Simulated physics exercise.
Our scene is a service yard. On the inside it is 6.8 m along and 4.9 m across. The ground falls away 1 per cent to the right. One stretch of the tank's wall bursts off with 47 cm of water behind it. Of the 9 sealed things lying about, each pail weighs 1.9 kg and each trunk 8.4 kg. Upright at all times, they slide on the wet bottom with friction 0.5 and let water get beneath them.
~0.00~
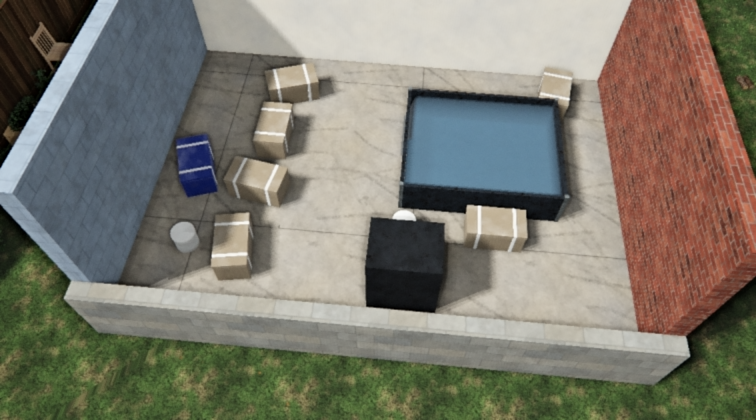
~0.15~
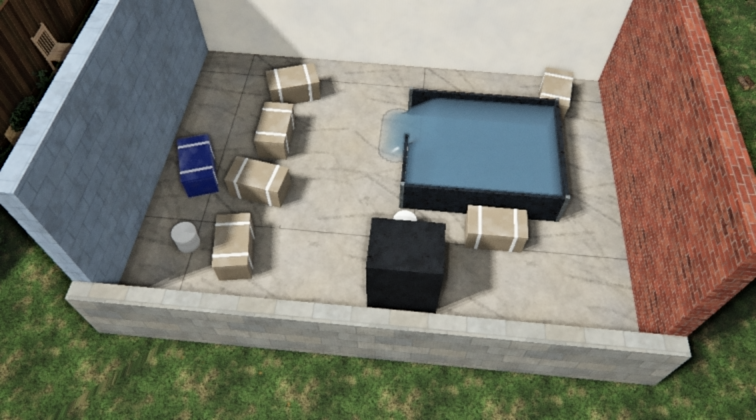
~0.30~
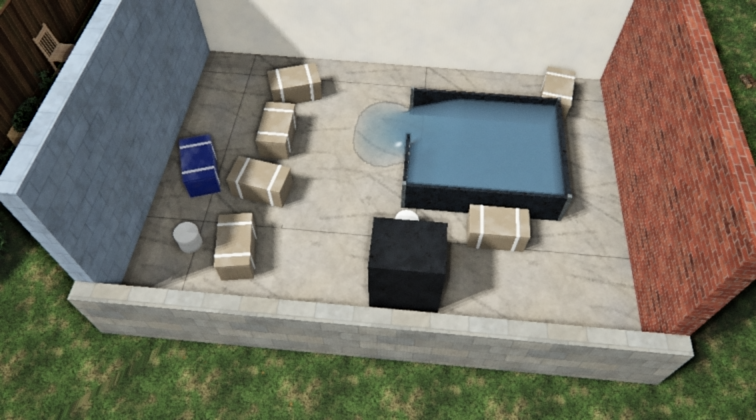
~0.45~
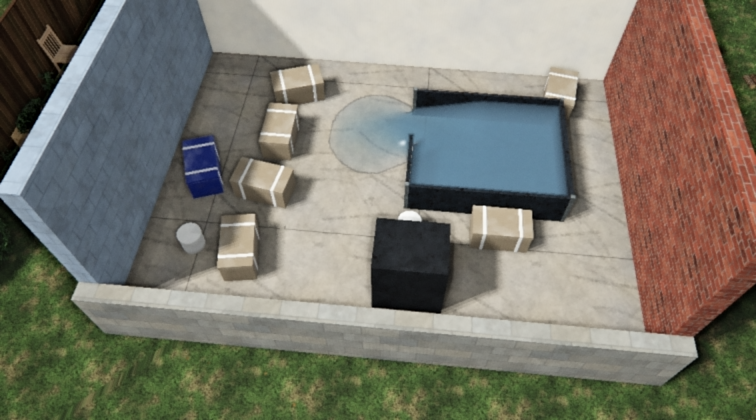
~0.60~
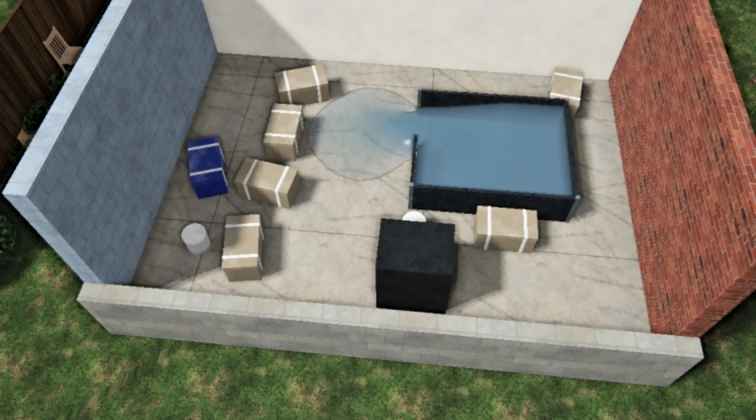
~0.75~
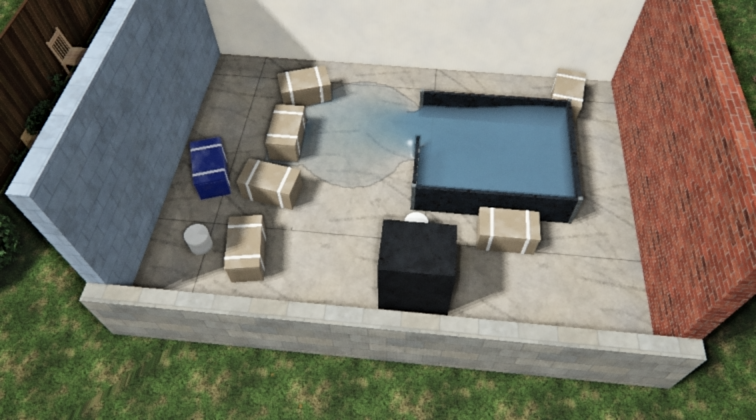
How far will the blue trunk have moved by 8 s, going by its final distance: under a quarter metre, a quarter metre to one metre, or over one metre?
It will have moved over one metre.
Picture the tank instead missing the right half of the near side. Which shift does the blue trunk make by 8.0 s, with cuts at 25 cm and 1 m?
Result: The blue trunk is pushed partway.
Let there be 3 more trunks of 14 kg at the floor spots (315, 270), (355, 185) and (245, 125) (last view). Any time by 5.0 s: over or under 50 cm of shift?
In sequence: Stays within; stays within; goes beyond.
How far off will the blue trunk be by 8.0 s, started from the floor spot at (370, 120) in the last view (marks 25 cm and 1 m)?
Outcome: It is taken a long way.
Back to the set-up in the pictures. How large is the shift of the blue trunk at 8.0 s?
Distance: Near 250 cm.
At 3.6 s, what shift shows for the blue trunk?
It is about 120 cm out of place by then.
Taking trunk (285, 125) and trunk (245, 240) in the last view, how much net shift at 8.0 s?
First 150 cm, then 140 cm.
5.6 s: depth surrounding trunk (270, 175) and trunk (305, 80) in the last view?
Some 5 cm at the first, some 10 cm at the second.
After 1.6 s the blue trunk is near (204, 161), 0.0 m from its start, aground; 0 afloat.
After 3.6 s the blue trunk is near (166, 229), 1.3 m from its start, afloat; 4 afloat.
After 5.6 s the blue trunk is near (217, 271), 1.9 m from its start, afloat; 6 afloat.
After 8.0 s the blue trunk is near (310, 271), 2.5 m from its start, afloat; 7 afloat.
